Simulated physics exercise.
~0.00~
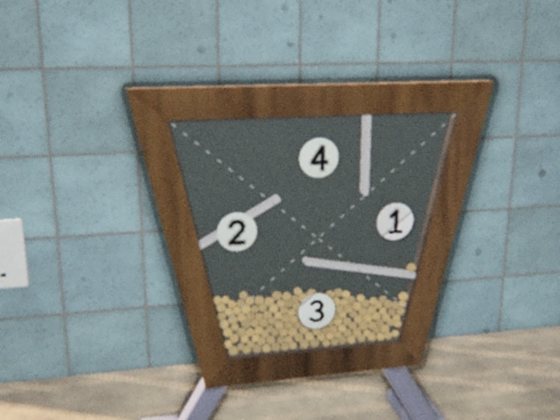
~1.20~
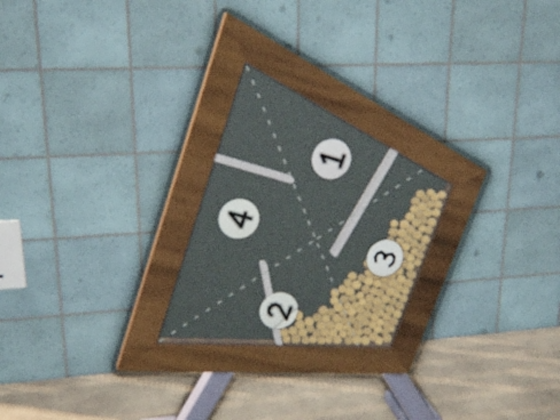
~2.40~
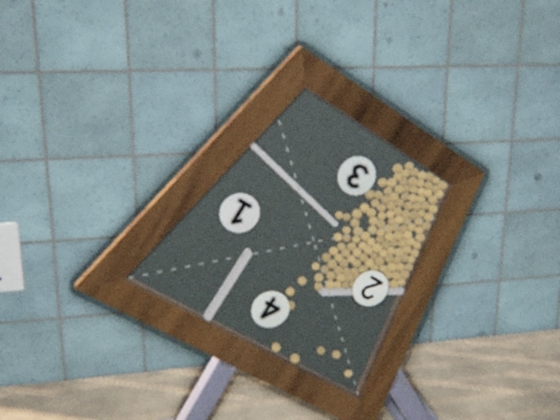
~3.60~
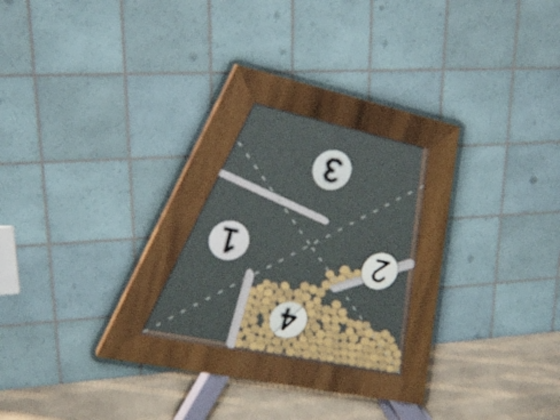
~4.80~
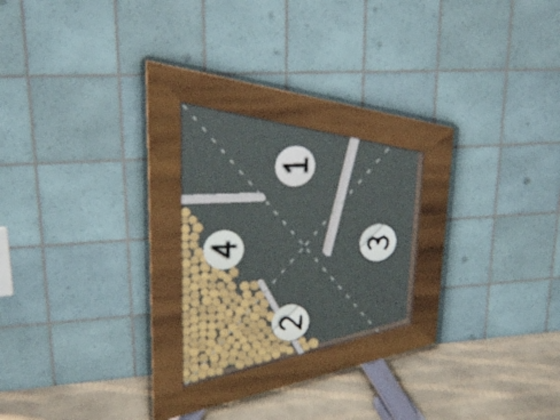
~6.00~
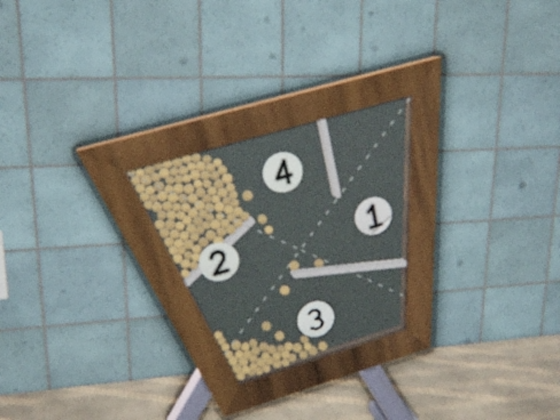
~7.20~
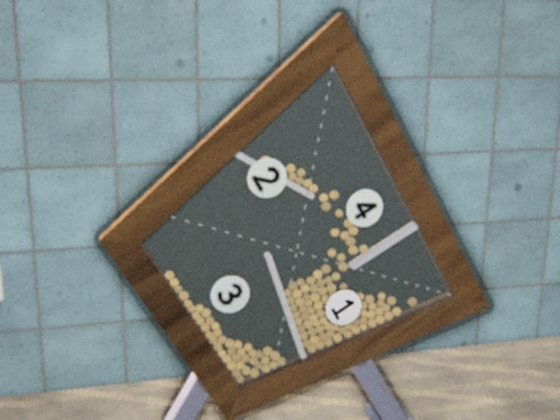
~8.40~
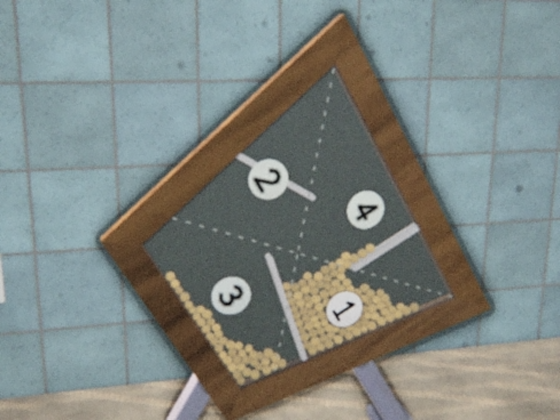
At first, pale beads lie in wedge three at the bottom of an upright, wood-framed case against a blue tiled wall. The case turns anticlockwise, carrying them up the right side until they pour past wedge two into wedge four, now at the bottom as the case hangs nearly upside down. It then swings back clockwise, lifting the beads up the left side, where some trickle down into wedge three. Passing upright, it tips the other way, and beads stream into wedge one. It ends tilted clockwise, with most beads in wedge one, a smaller bank in three, a few in four and none in two.
